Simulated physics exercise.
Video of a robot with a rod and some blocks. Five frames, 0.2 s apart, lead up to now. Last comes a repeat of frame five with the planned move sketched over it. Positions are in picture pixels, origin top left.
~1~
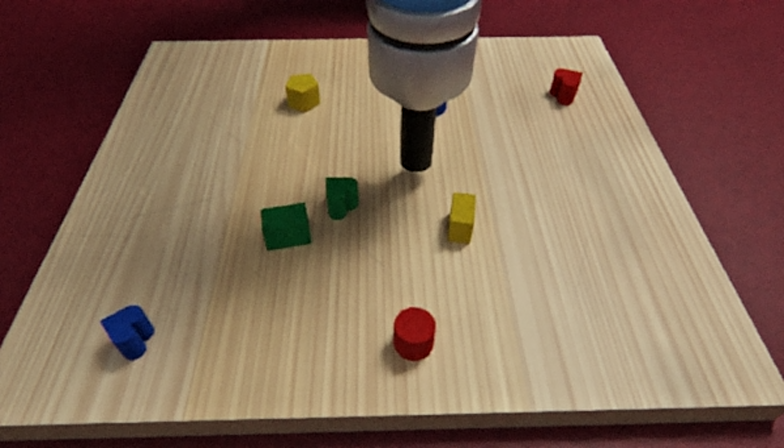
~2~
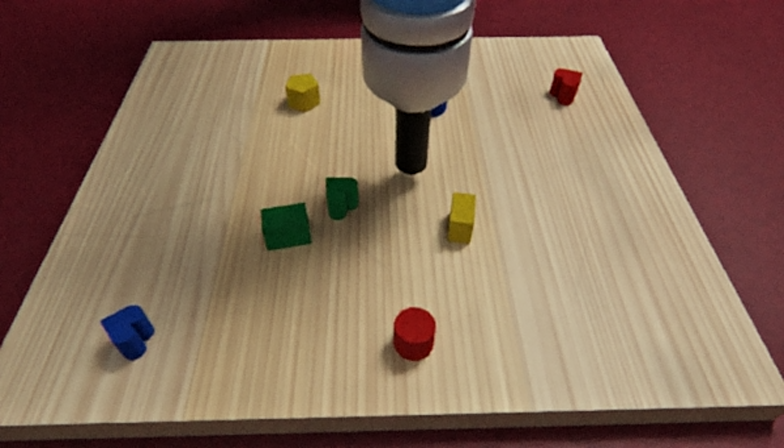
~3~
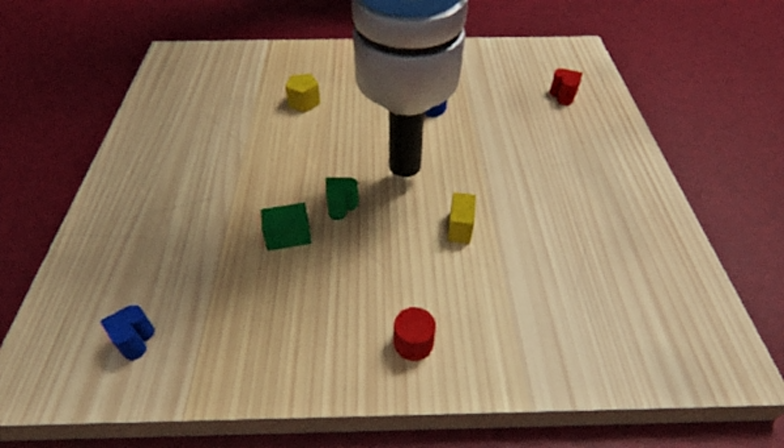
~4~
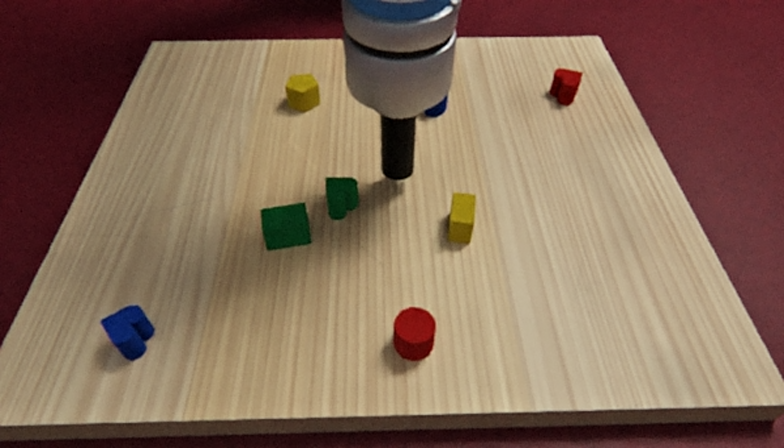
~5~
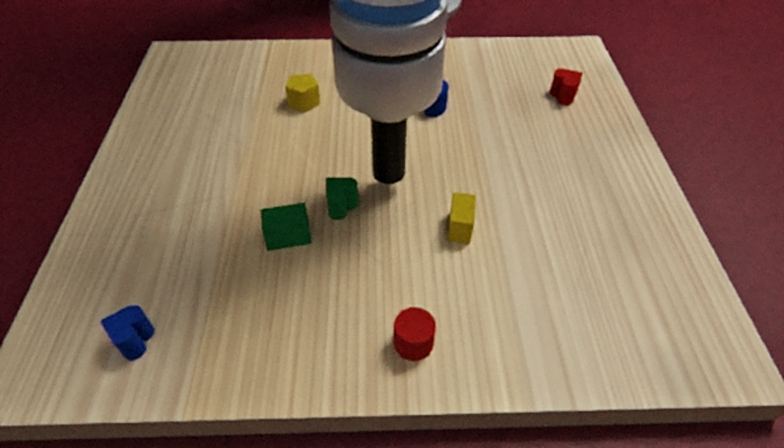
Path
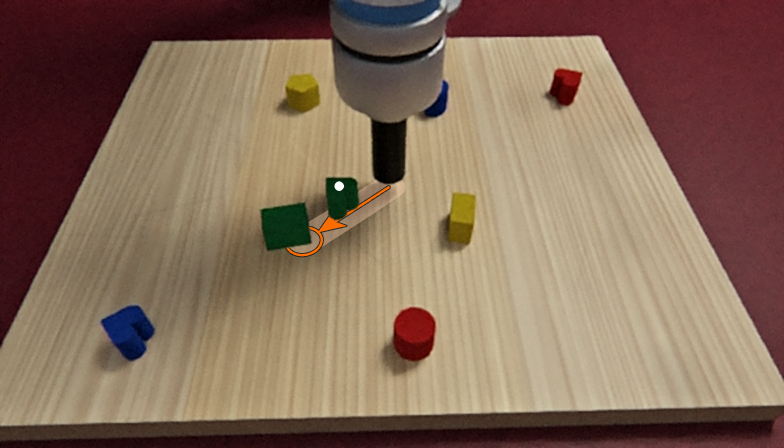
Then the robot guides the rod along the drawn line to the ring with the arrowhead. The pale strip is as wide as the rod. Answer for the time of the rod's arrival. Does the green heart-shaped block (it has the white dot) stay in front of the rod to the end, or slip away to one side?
As far as I can tell, the green heart-shaped block has dropped away to the side or behind.
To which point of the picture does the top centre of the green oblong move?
That would be at about pixel (255, 223).
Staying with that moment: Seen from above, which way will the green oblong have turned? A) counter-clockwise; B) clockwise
That would be A.
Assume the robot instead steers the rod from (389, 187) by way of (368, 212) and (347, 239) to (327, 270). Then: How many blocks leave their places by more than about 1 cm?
I'd put the number at one.
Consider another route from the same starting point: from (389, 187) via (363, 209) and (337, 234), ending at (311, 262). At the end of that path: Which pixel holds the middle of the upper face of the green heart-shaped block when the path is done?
Final place: (309, 197).
The drawn path runs straight from (389, 187) to (304, 241); the dot is on the green heart-shaped block.
What follows on the original path. One third of the way, rod at (361, 191); green heart-shaped block at (325, 191).
Two thirds of the way, rod at (332, 209); green oblong at (268, 218), turned 40° anticlockwise; green heart-shaped block at (297, 197), turned 65° clockwise.
At the end, rod at (301, 228); green oblong at (255, 223), turned 45° anticlockwise; green heart-shaped block at (286, 199), turned 120° clockwise; yellow oblong not moved.
